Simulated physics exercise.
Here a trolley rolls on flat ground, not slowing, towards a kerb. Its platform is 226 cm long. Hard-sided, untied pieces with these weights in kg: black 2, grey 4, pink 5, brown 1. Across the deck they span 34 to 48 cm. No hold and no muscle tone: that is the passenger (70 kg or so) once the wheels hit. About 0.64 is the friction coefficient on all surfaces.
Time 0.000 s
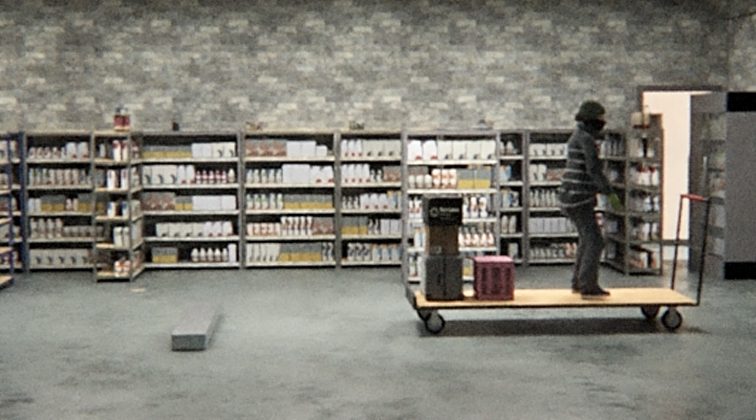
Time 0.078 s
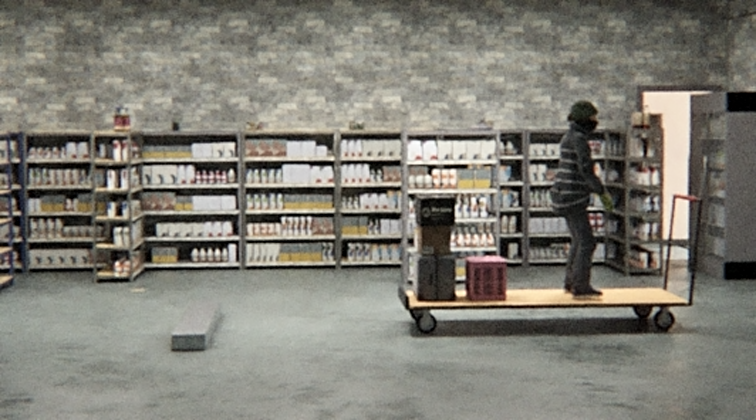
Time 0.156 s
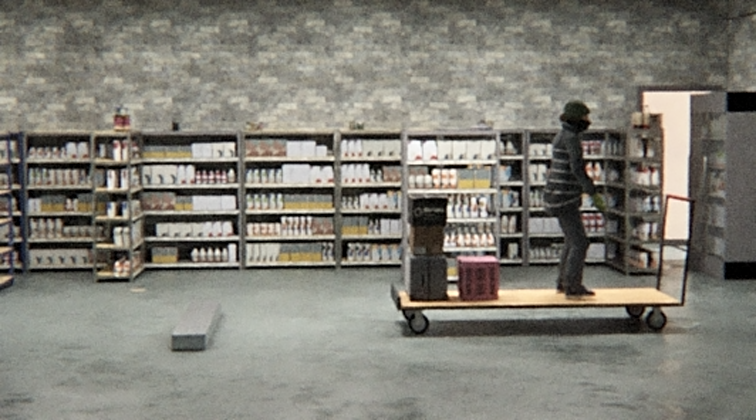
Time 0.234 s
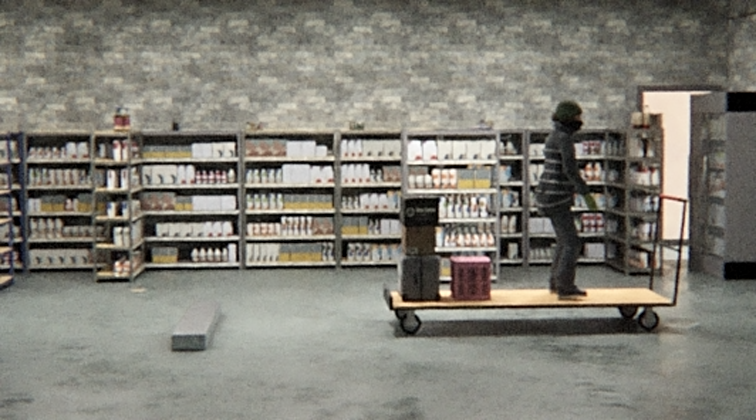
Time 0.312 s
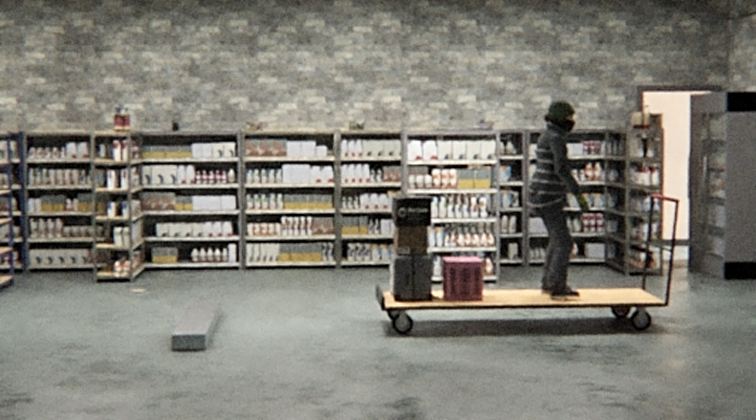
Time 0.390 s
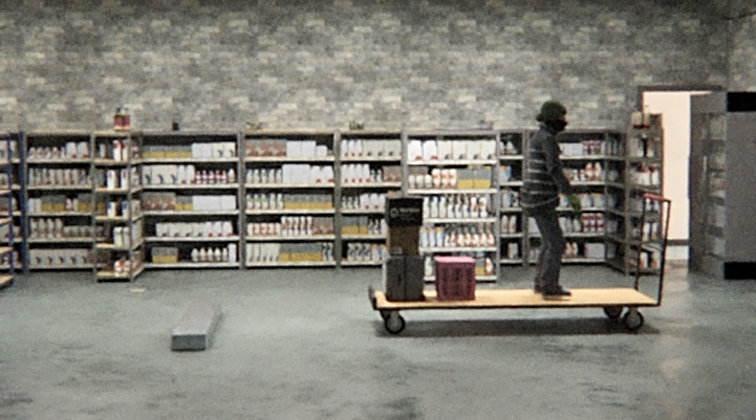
A person in a dark cap and striped top stood on a long flat trolley beside stacked boxes and a pink crate as it rolled slowly left across a storeroom floor, past shelves of bottles.
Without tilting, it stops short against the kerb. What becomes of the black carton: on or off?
It is never separated from the deck.
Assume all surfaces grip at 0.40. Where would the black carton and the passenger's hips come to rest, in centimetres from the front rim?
You'd find the black piece 20 behind and the hips 100 behind as well.
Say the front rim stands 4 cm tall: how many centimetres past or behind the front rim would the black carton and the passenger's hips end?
In that case black 20 behind, hips 100 behind.
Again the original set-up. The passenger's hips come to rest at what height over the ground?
Around 35 centimetres high.
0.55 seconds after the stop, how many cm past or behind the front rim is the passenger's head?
Position: Approx. 110 cm behind the front rim.
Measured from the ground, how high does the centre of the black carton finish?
About 95 cm.
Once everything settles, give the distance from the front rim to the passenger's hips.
They settle some 100 centimetres behind the rim.
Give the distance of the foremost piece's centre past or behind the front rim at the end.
About 20 cm behind the rim.
The wheels strike at 2.07 s.
After 2.32 s the black carton is 17 cm behind the rim, tilted 10°, near (222, 210) in the last picture's view.
After 2.62 s the black carton is 25 cm behind the rim, tilted 0°, near (232, 212) in the last picture's view.
After 3.07 s the black carton is 22 cm behind the rim, tilted 5°, near (229, 211) in the last picture's view.
At rest, 5.3 s, nothing is past the rim; behind it, black carton, grey suitcase, pink crate, brown carton and the passenger's hips.
